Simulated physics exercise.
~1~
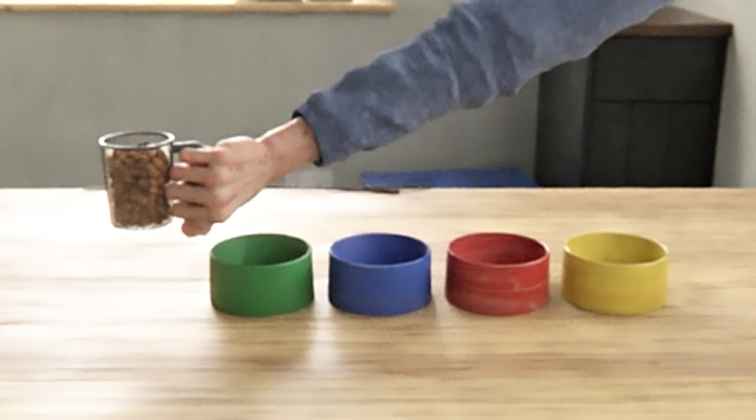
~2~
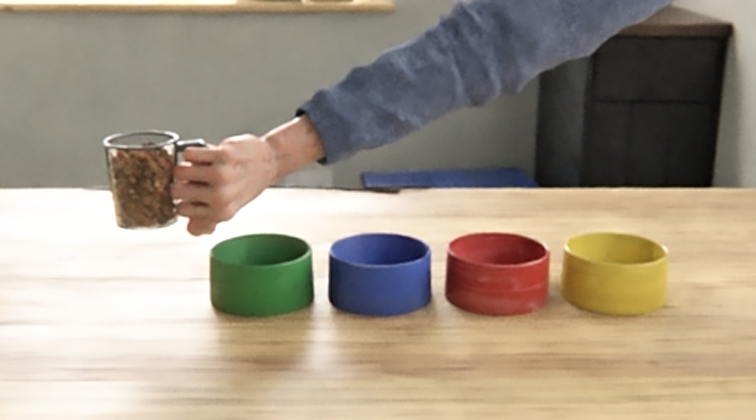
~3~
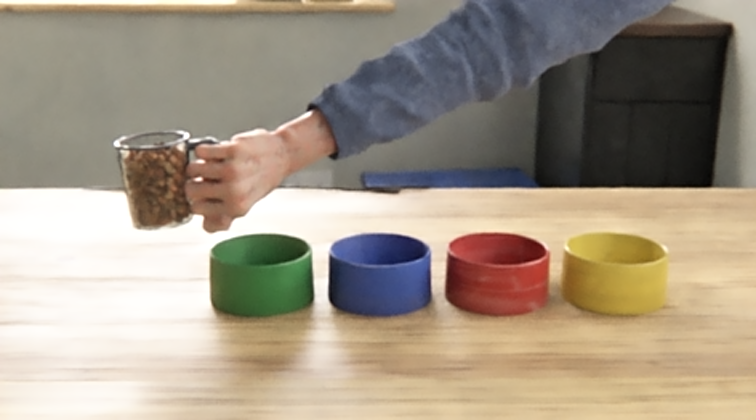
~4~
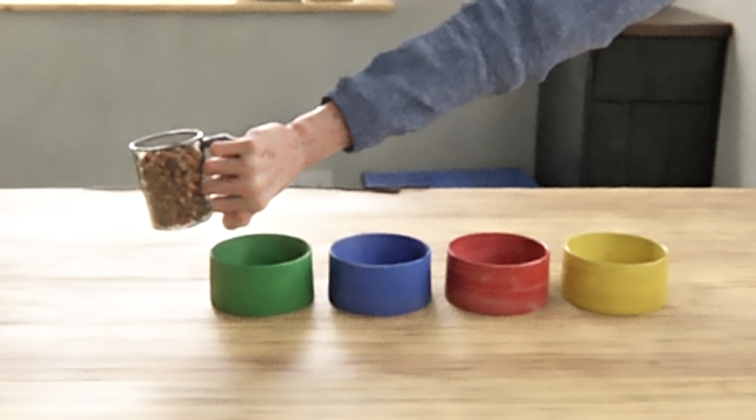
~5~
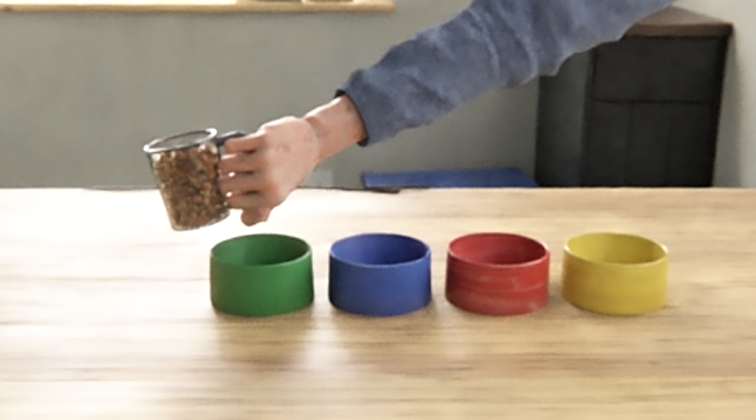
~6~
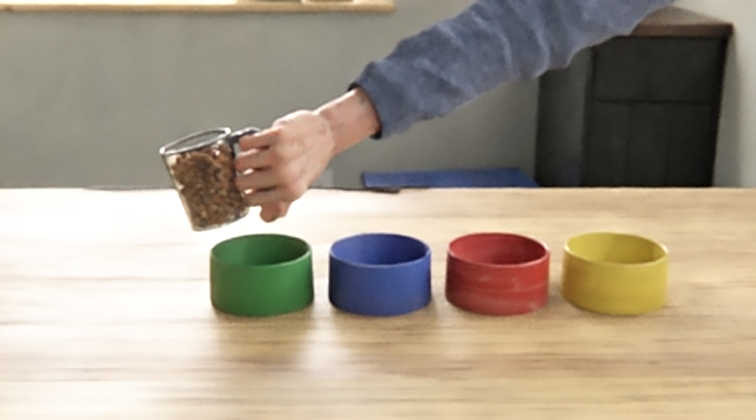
A hand moves a clear cup of brown pieces right toward the green dish, tilting it slightly.
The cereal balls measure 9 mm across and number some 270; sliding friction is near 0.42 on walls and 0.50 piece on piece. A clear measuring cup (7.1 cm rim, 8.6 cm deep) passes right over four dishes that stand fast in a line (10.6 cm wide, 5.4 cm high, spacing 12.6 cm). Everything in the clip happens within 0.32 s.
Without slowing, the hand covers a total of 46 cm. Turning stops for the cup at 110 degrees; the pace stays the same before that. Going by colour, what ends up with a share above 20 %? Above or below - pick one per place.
Red: Above; blue: Below; green: Below; yellow: Below; counter: Below.
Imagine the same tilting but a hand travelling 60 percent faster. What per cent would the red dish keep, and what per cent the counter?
Red: 100; counter: 0.
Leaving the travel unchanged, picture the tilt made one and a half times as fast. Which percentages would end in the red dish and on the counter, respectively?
Red 60, counter 20.
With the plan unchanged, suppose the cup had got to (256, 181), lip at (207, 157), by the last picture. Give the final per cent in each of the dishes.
It'd finish with red at 100, blue at 0, green at 0 and yellow at 0.
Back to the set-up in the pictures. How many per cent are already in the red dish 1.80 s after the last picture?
I'd say close to 60 per cent at that point.
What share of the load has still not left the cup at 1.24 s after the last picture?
Around 95 percent.
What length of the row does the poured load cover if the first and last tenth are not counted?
It spans roughly 6 centimetres along the row.
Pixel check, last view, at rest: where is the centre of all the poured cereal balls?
About (505, 277).
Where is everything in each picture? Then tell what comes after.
Cup at (140, 181), tilt 0 degrees, lip at (102, 141), moved 0.0 cm; middle of the pieces at (140, 191); green dish at (261, 249); blue dish at (380, 249); red dish at (498, 249); yellow dish at (616, 248), in the first frame.
Cup at (144, 181), tilt 1 degrees, lip at (106, 141), moved 0.5 cm; middle of the pieces at (144, 191), in the second frame.
Cup at (157, 181), tilt 4 degrees, lip at (117, 143), moved 1.8 cm; middle of the pieces at (158, 191), in the third frame.
Cup at (175, 181), tilt 8 degrees, lip at (132, 146), moved 3.6 cm; middle of the pieces at (176, 191), in the fourth frame.
Cup at (191, 181), tilt 12 degrees, lip at (147, 148), moved 5.3 cm; middle of the pieces at (193, 191), in the fifth frame.
Cup at (208, 181), tilt 15 degrees, lip at (162, 151), moved 7.1 cm; middle of the pieces at (211, 191); green dish at (261, 249); blue dish at (380, 249); red dish at (498, 249); yellow dish at (616, 248), in the sixth frame.
Then, 0.74 s after the last picture, tilt 60 degrees; cup holds 100 %.
Then, 1.24 s after the last picture, tilt 89 degrees; cup holds 95 %.
Then, 1.80 s after the last picture, tilt 110 degrees; cup holds 40 %, red 60 %.
In the end, red 100 %, blue 0 %, green 0 %, yellow 0 %, counter 0 %.
